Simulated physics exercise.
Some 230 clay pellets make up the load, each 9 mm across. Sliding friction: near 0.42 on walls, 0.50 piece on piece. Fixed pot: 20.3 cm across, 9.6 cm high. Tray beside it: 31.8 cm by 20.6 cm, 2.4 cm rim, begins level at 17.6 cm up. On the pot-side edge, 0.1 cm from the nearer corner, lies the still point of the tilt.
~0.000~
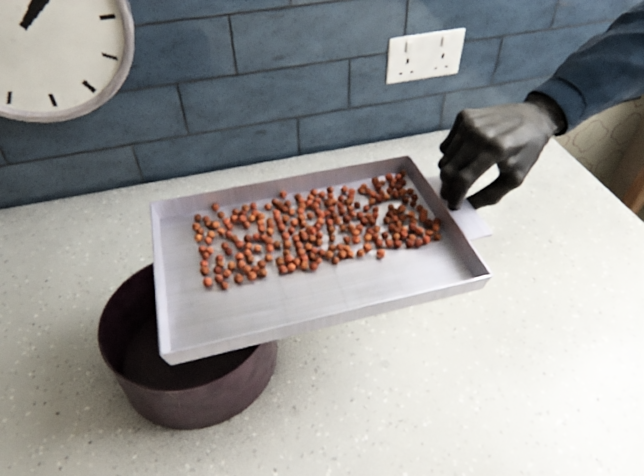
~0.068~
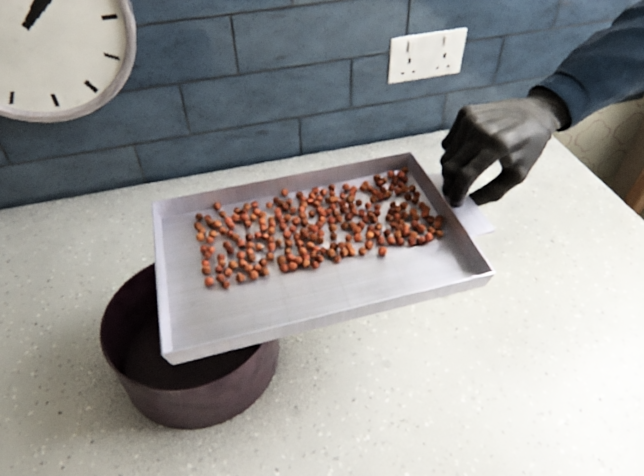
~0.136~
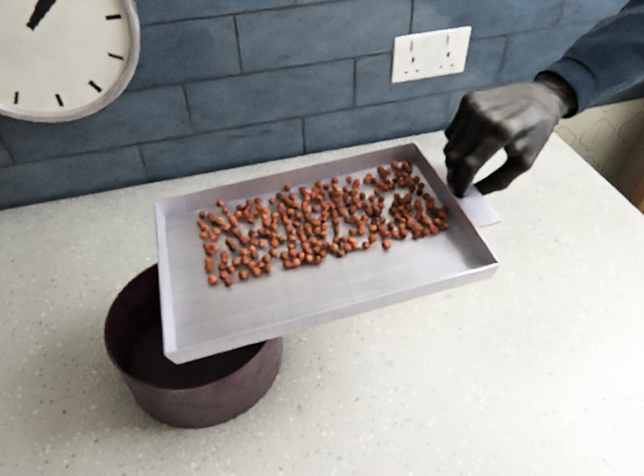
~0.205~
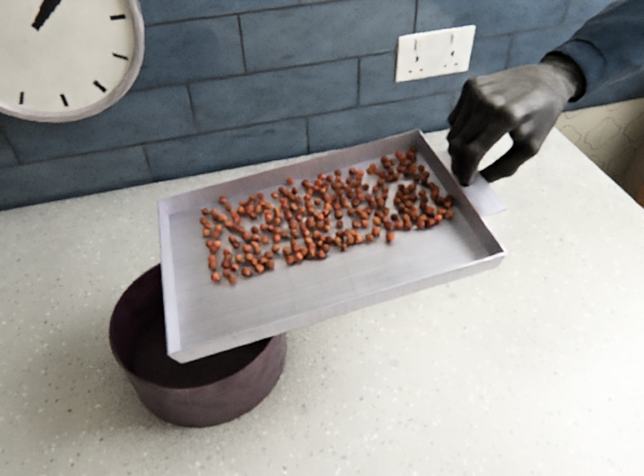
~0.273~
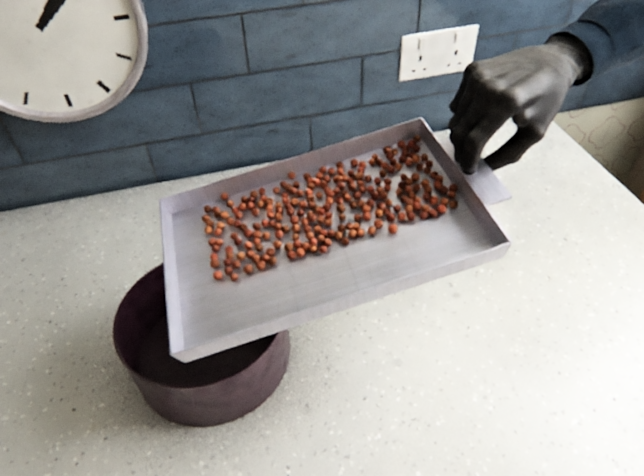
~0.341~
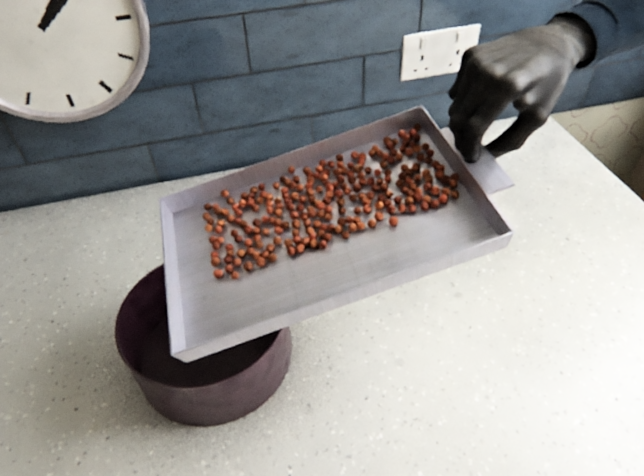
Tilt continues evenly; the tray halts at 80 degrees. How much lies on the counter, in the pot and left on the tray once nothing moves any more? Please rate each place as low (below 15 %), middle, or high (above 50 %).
Counter: Low, pot: Low, tray: High.
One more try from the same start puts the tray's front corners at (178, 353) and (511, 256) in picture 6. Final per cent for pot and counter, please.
In the pot: 0 per cent; on the counter: 5 per cent.
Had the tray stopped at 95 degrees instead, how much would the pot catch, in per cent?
I'd put it at close to 30 per cent.
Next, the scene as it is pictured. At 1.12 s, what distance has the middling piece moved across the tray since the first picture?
Roughly 14 cm.
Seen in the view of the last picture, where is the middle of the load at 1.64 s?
I'd put it close to (170, 251).
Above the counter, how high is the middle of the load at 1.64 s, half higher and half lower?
About 24 centimetres.
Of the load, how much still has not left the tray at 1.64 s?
Roughly 100 percent of the load, I'd say.
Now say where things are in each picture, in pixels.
In the first picture, tray tilt 0 degrees, front corners at (165, 350) and (487, 273); middle of the pieces at (317, 227); pot at (187, 313).
In the second picture, tray tilt 1 degrees, front corners at (166, 350) and (490, 270); middle of the pieces at (319, 226).
In the third picture, tray tilt 3 degrees, front corners at (169, 349) and (495, 261), lowest corner left front; middle of the pieces at (322, 220).
In the fourth picture, tray tilt 6 degrees, front corners at (172, 349) and (501, 251), lowest corner left front; middle of the pieces at (325, 213).
In the fifth picture, tray tilt 9 degrees, front corners at (175, 349) and (506, 240), lowest corner left front; middle of the pieces at (327, 207).
In the sixth picture, tray tilt 11 degrees, front corners at (175, 350) and (508, 230), lowest corner left front; middle of the pieces at (327, 201); pot at (202, 311). The tray's pace is about 40 degrees a second.
After 1.12 s, tilt 43 degrees; the tray holds 100 %, the pot 0 %.
Then, at 1.64 s, tilt 65 degrees; the tray holds 100 %, the pot 0 %.
After 2.23 s, tilt 80 degrees; the tray holds 100 %, the pot 0 %.
By 2.5 s all is still; counter 0 %, pot 0 %, tray 100 %.
